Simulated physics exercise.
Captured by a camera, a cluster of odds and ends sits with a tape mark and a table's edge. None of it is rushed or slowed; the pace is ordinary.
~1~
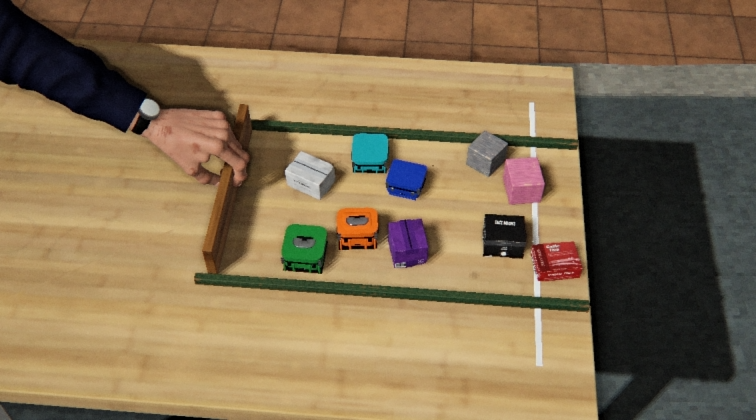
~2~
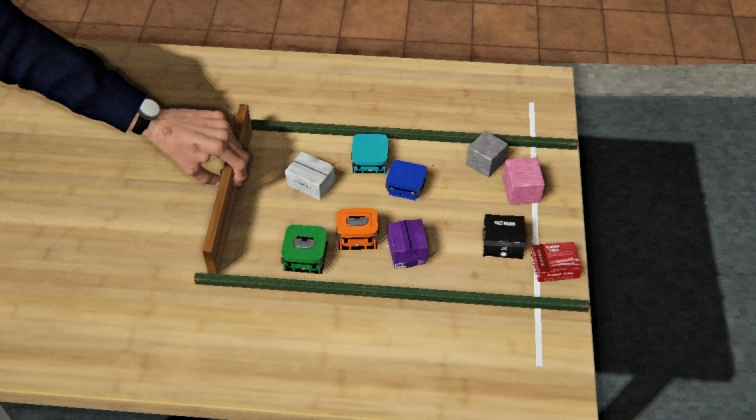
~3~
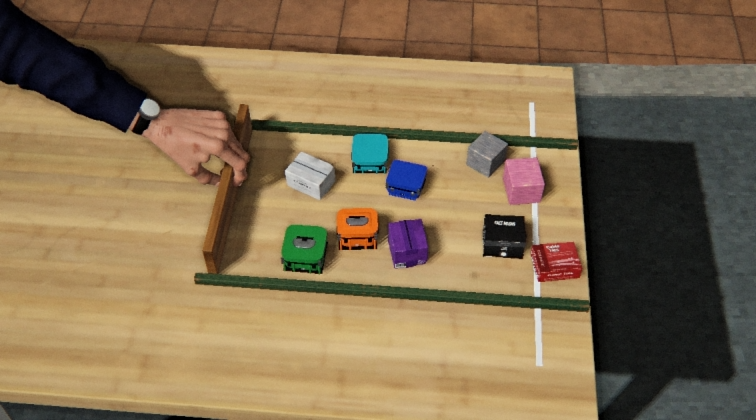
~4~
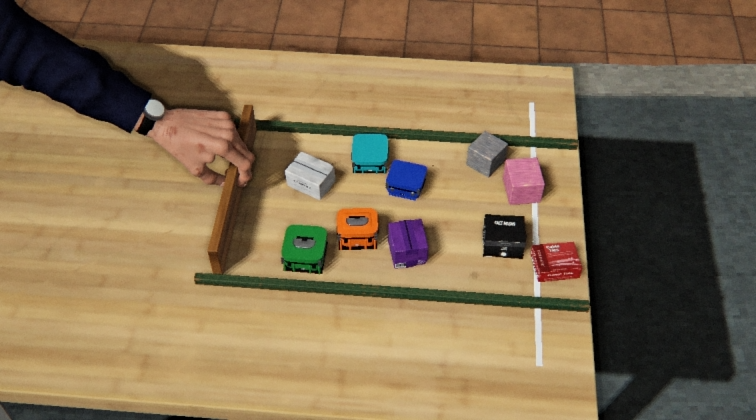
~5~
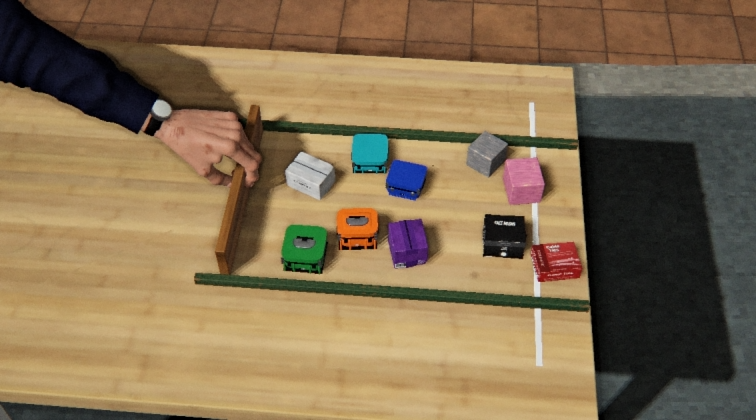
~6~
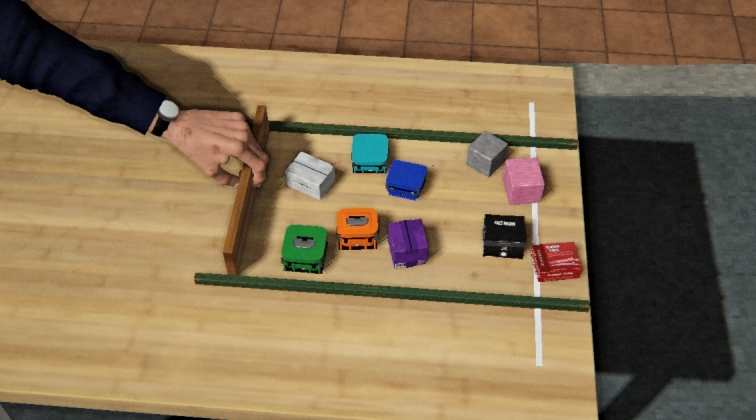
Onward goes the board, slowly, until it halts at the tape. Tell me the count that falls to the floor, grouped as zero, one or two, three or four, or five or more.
The table is going to lose at least five pieces.
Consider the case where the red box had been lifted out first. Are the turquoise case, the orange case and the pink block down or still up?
Turquoise case - safe, orange case - safe, pink block - gone.
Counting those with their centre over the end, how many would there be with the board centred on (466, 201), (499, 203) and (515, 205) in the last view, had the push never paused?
It would be 0, 2 and 3.
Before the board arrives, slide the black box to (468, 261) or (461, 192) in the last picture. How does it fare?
First spot: Gone; second: Gone.
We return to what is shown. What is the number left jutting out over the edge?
It's 0.
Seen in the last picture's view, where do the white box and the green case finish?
About (556, 189), and about (558, 268).
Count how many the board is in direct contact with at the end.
The count in contact is 4.
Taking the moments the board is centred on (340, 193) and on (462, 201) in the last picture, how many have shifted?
By then 4, and 10.
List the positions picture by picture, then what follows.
The first frame shows red box (556, 261); pink block (523, 181); black box (504, 236); board (229, 186); tape (535, 219).
The second frame shows pink block (523, 181); white box (311, 176).
The third frame shows black box (504, 237); blue case (406, 181).
The fourth frame shows red box (556, 262); green case (305, 249).
The fifth frame shows pink block (523, 181); purple box (408, 244).
The sixth frame shows red box (556, 262); pink block (523, 181); black box (504, 237); board (248, 187); tape (535, 219).
Early on, none off yet; red box at rest near (556, 262); pink block at rest near (523, 181); black box at rest near (504, 237).
Finally, the number that fall off is five or more; lost, blue case, purple box, grey block, black box, pink block and red box.
